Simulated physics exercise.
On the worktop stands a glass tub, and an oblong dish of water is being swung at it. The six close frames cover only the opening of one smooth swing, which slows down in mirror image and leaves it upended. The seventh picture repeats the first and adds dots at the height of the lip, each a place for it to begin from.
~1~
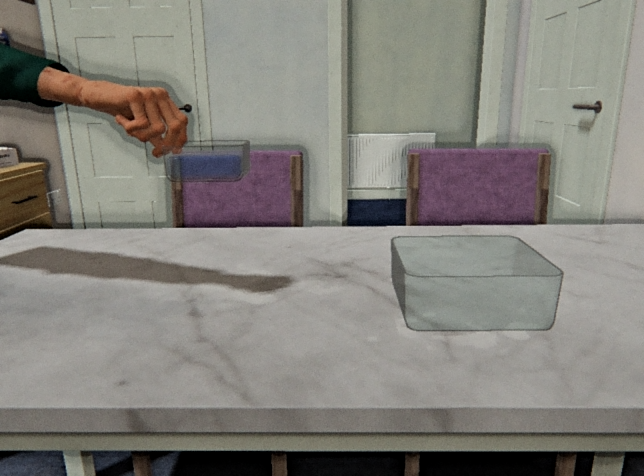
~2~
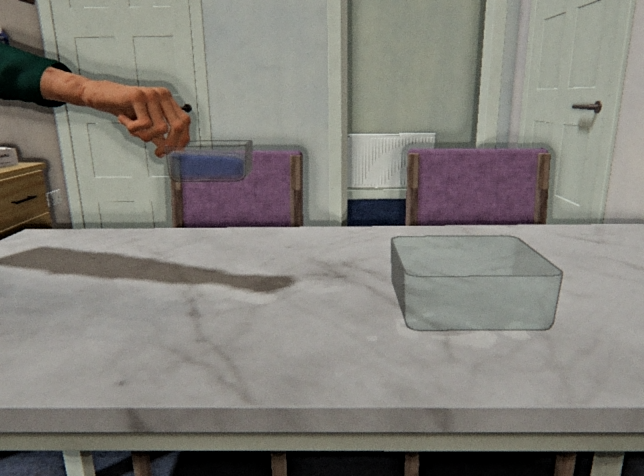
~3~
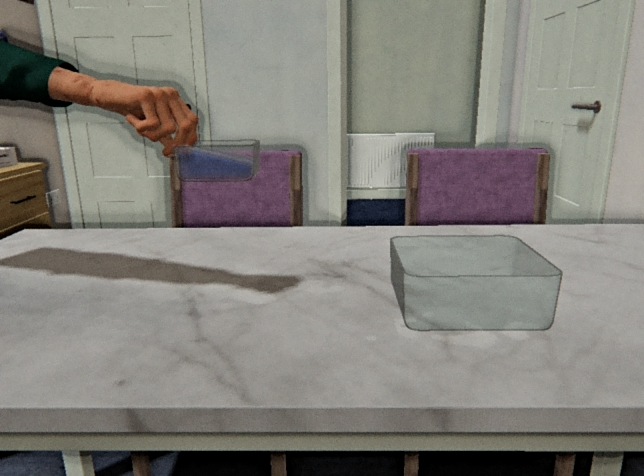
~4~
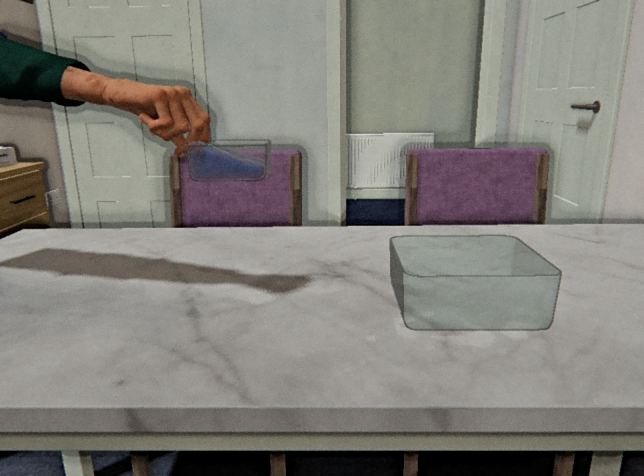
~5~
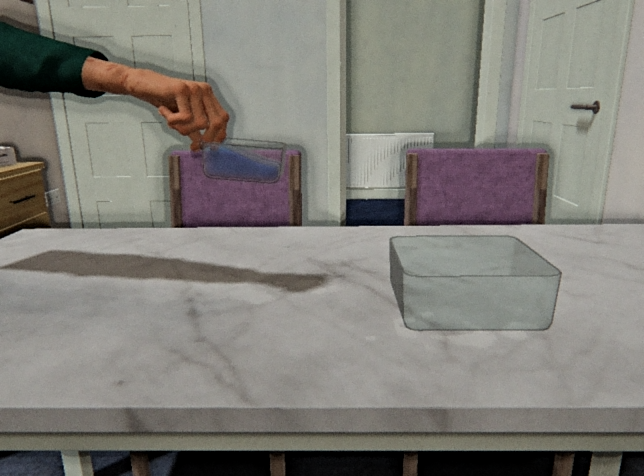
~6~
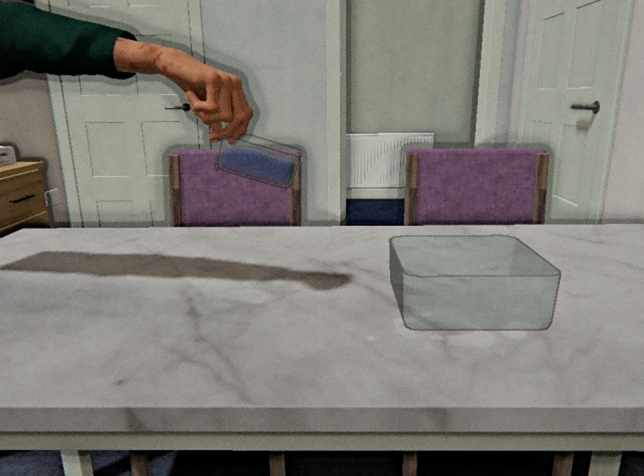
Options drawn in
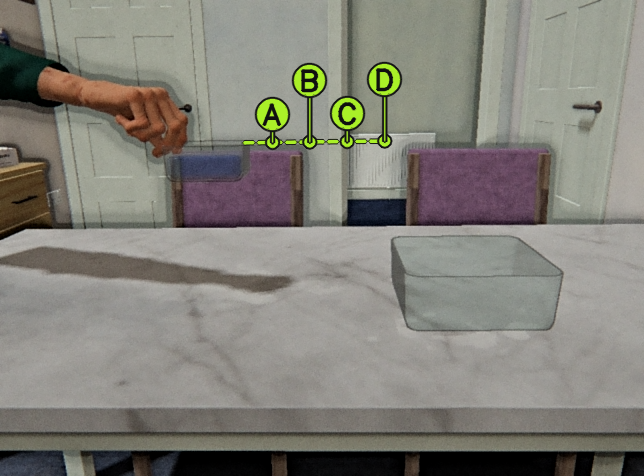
A hand in a dark green sleeve reaches in from the left, holding a small clear oblong dish of blue liquid above a pale marble table, seen from the front by a still camera. An empty-looking clear glass tub stands at right, with two purple chairs and pale doors behind. The hand moves slowly rightward, the liquid sloshes, and the dish tilts down to the right.
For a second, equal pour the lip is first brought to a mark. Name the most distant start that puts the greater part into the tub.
I would pick spot A.
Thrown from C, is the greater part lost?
No, not at all.
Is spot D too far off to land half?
No, that is safe.
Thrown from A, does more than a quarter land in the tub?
Yes.
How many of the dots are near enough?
All of them.
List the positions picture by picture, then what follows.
In the first frame, upright, lip at (244, 142); tub from (404, 328) to (552, 327); nothing has left yet.
In the second frame, upright, lip at (247, 142); nothing has left yet.
In the third frame, upright, lip at (254, 142); nothing has left yet.
In the fourth frame, upright, lip at (266, 142); water is over the rim, down to (195, 142).
In the fifth frame, tipped about 5°, lip at (283, 145); nothing has left yet.
In the sixth frame, tipped about 17°, lip at (301, 152); nothing has left yet.
On the marked copy, A at (272, 142); B at (309, 142); C at (347, 141); D at (384, 141).
If A is chosen, about 65 % lands in the tub, 27 % falls short and 7 % goes beside or beyond.
If B is chosen, about 77 % lands in the tub, 13 % falls short and 10 % goes beside or beyond.
If C is chosen, about 90 % lands in the tub, 4 % falls short and 6 % goes beside or beyond.
If D is chosen, about 74 % lands in the tub, 3 % falls short and 24 % goes beside or beyond.
